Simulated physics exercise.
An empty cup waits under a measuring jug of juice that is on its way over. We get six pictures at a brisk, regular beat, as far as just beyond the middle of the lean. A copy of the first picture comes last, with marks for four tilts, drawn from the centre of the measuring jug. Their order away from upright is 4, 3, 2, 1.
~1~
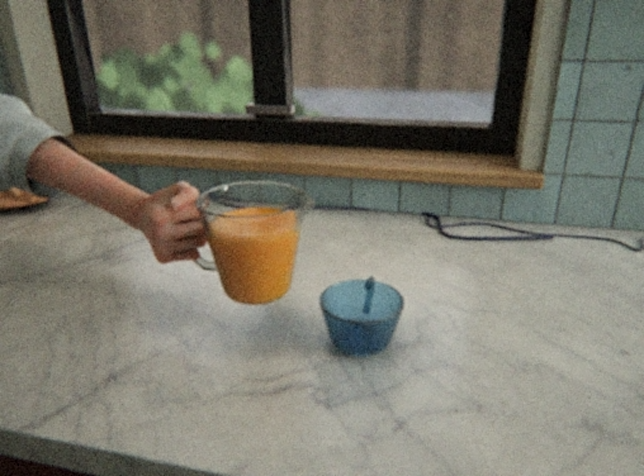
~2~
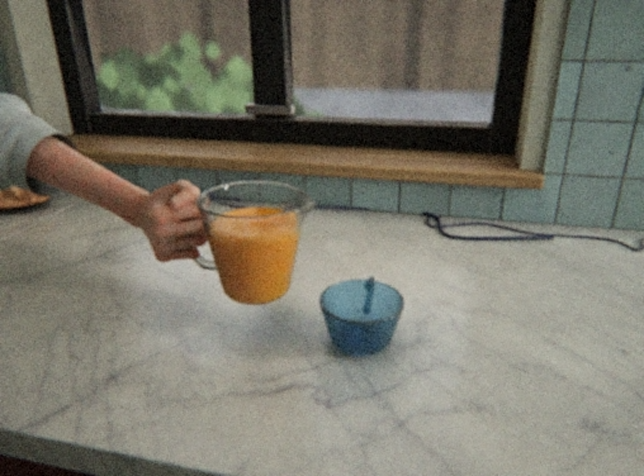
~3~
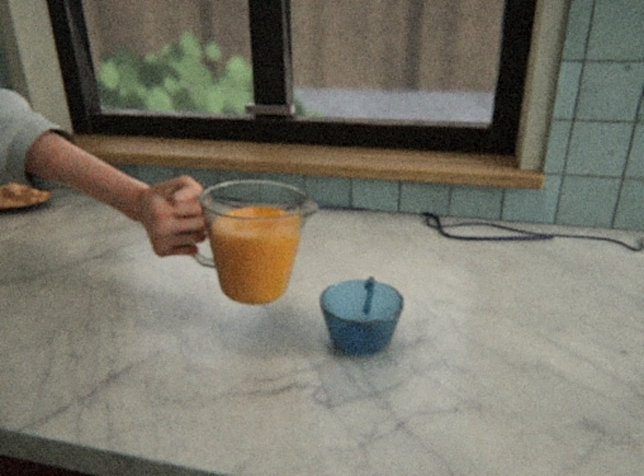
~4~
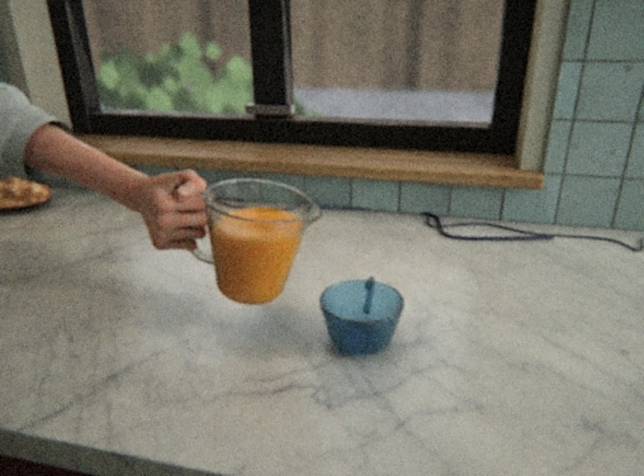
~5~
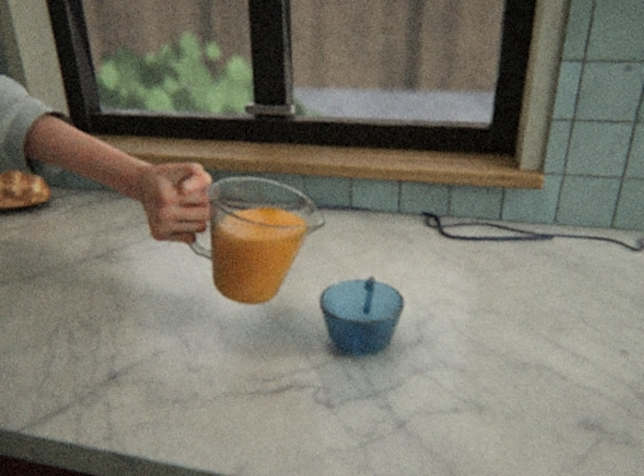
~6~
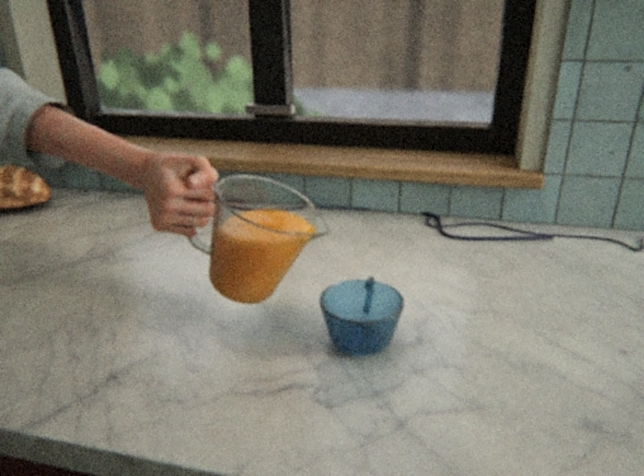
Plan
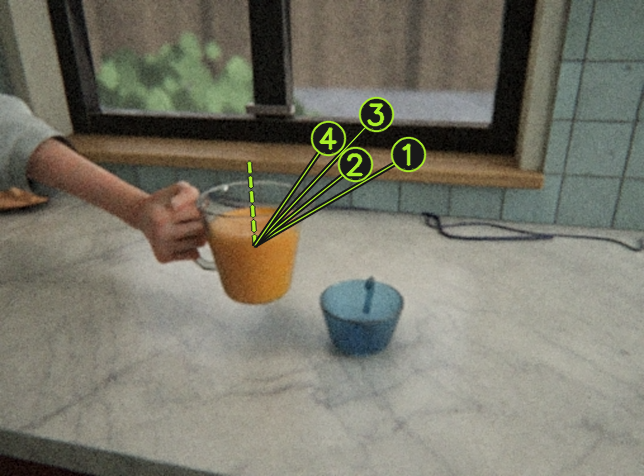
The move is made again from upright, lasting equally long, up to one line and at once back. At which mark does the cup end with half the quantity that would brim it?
Use line 2.
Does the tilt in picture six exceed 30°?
No.
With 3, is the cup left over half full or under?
Under.
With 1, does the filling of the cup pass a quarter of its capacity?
Yes.
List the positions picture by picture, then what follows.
Upright, lip at (313, 205); rim of the cup round (362, 299); nothing has left yet.
Upright, lip at (314, 206); nothing has left yet.
Tipped about 4°, lip at (316, 210); nothing has left yet.
Tipped about 9°, lip at (320, 216); nothing has left yet.
Tipped about 16°, lip at (323, 224); nothing has left yet.
Tipped about 22°, lip at (326, 232); nothing has left yet.
On the marked copy, 1 at (394, 163); 2 at (342, 175); 3 at (365, 127); 4 at (318, 152).
For line 1, the cup ends with about 64 % of what it can hold; 6 % of the juice is spilt.
For line 2, the cup ends with about 45 % of what it can hold; 3 % of the juice is spilt.
For line 3, the cup ends with about 29 % of what it can hold.
For line 4, the cup ends with about 13 % of what it can hold.
